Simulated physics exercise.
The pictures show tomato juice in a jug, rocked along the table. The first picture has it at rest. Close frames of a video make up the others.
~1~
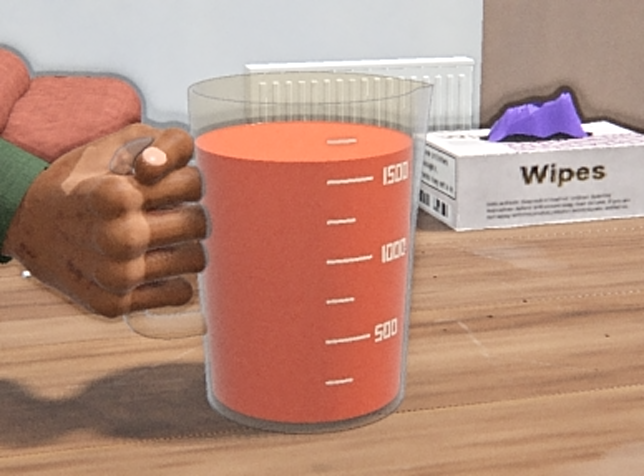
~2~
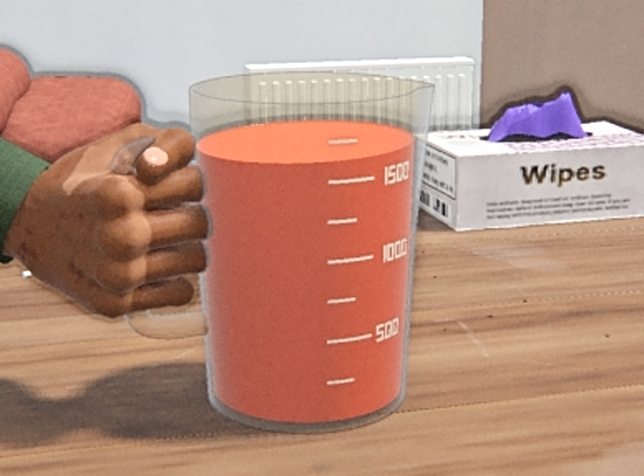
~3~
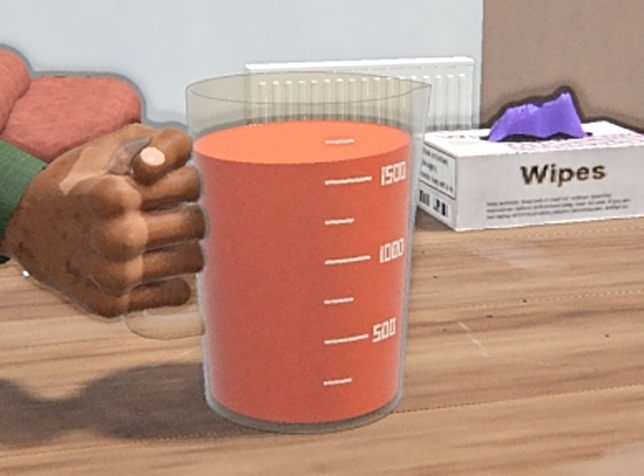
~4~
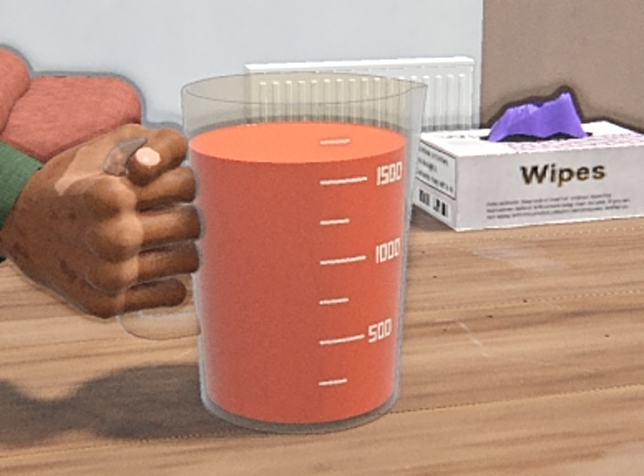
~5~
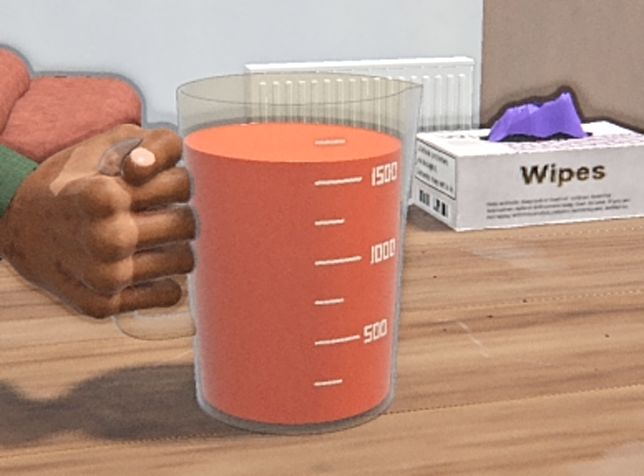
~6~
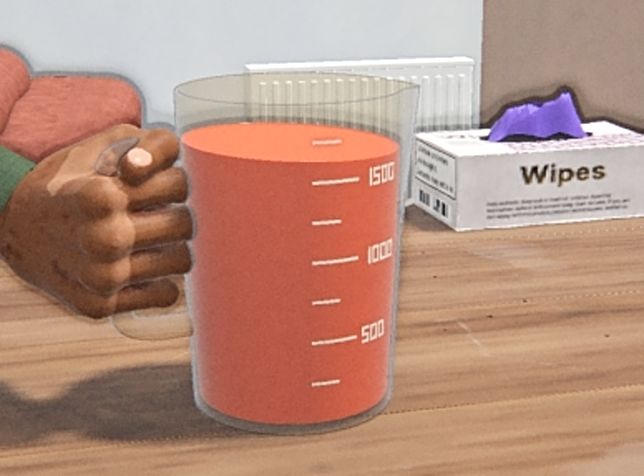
On a wooden table beside a box of wipes, a hand grips the handle of a clear measuring jug of red-orange juice and shifts it very slightly to the left, while the juice surface stays about level.
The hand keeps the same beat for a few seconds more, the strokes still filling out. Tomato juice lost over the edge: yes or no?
No.
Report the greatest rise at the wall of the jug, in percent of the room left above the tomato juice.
Peak: Around 20 percent.
A moment on, the highest wave so far stays far below the rim.
When it is over, the highest wave so far stays far below the rim; nothing has left it.
